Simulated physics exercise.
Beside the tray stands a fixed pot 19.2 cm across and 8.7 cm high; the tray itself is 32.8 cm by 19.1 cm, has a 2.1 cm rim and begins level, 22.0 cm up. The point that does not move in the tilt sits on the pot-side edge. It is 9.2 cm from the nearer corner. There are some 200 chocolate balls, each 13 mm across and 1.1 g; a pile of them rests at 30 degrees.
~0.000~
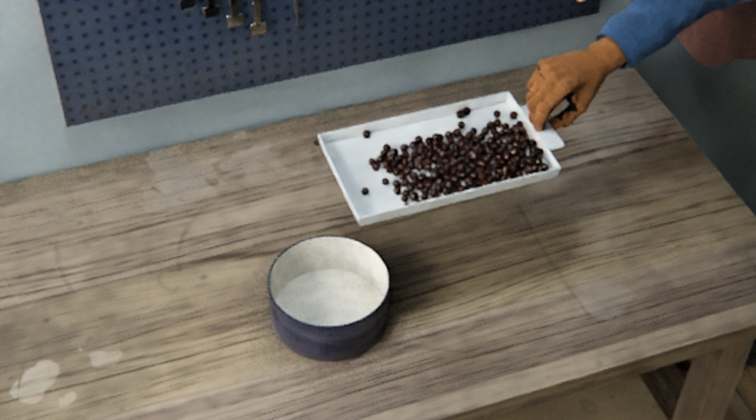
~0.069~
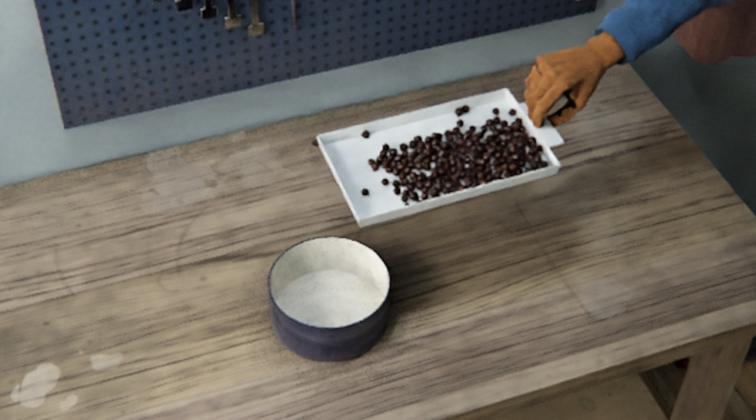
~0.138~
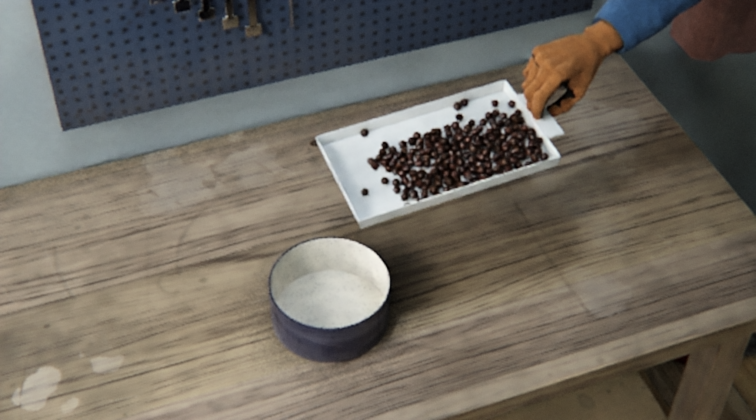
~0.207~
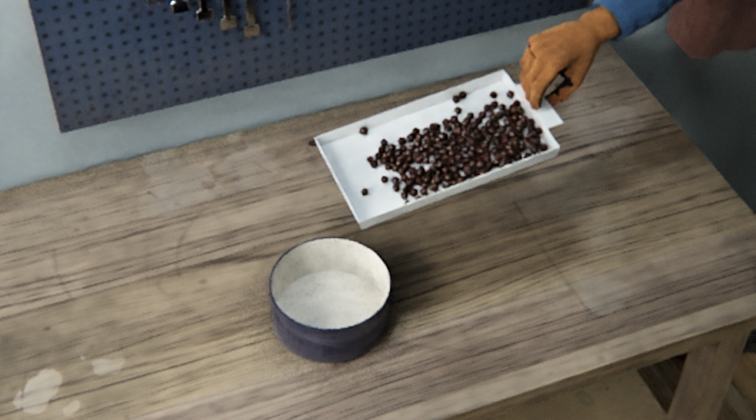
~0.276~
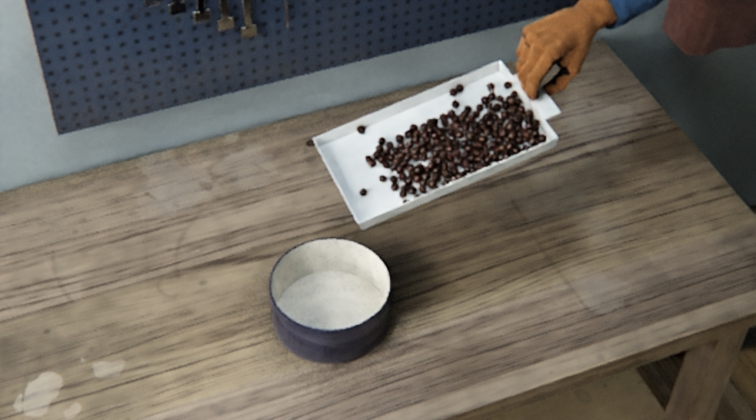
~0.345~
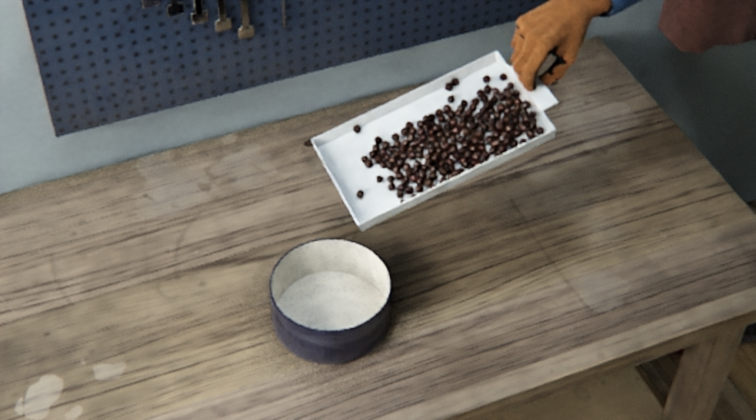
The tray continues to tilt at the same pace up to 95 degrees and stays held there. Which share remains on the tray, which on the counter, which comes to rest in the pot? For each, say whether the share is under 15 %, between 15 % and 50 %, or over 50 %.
One by one: Tray: A meager amount. Counter: A reasonable amount. Pot: More than the rest combined.
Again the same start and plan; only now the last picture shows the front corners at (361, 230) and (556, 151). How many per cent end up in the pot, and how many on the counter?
Pot: 80, counter: 20.
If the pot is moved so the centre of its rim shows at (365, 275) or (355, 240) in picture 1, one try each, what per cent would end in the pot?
Roughly 25 and 25 percent.
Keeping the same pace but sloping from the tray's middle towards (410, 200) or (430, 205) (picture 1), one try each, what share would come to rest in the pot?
Near 80 and 45 per cent, in that order.
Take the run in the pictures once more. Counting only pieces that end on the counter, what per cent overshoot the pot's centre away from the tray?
Share: Around 90 %.
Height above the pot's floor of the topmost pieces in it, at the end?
My guess is around 3.0 centimetres.
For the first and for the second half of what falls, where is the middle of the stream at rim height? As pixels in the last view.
Around (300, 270), then around (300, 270).
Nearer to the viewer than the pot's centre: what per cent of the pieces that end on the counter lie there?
10 %.
Then, at 1.07 s, tilt 52 degrees; the tray holds 95 %, the pot 0 %.
After 1.56 s, tilt 77 degrees; the tray holds 95 %, the pot 5 %.
Then, at 2.11 s, tilt 95 degrees; the tray holds 5 %, the pot 60 %.
At rest (3.2 s), tray 0 %, counter 30 %, pot 70 %.
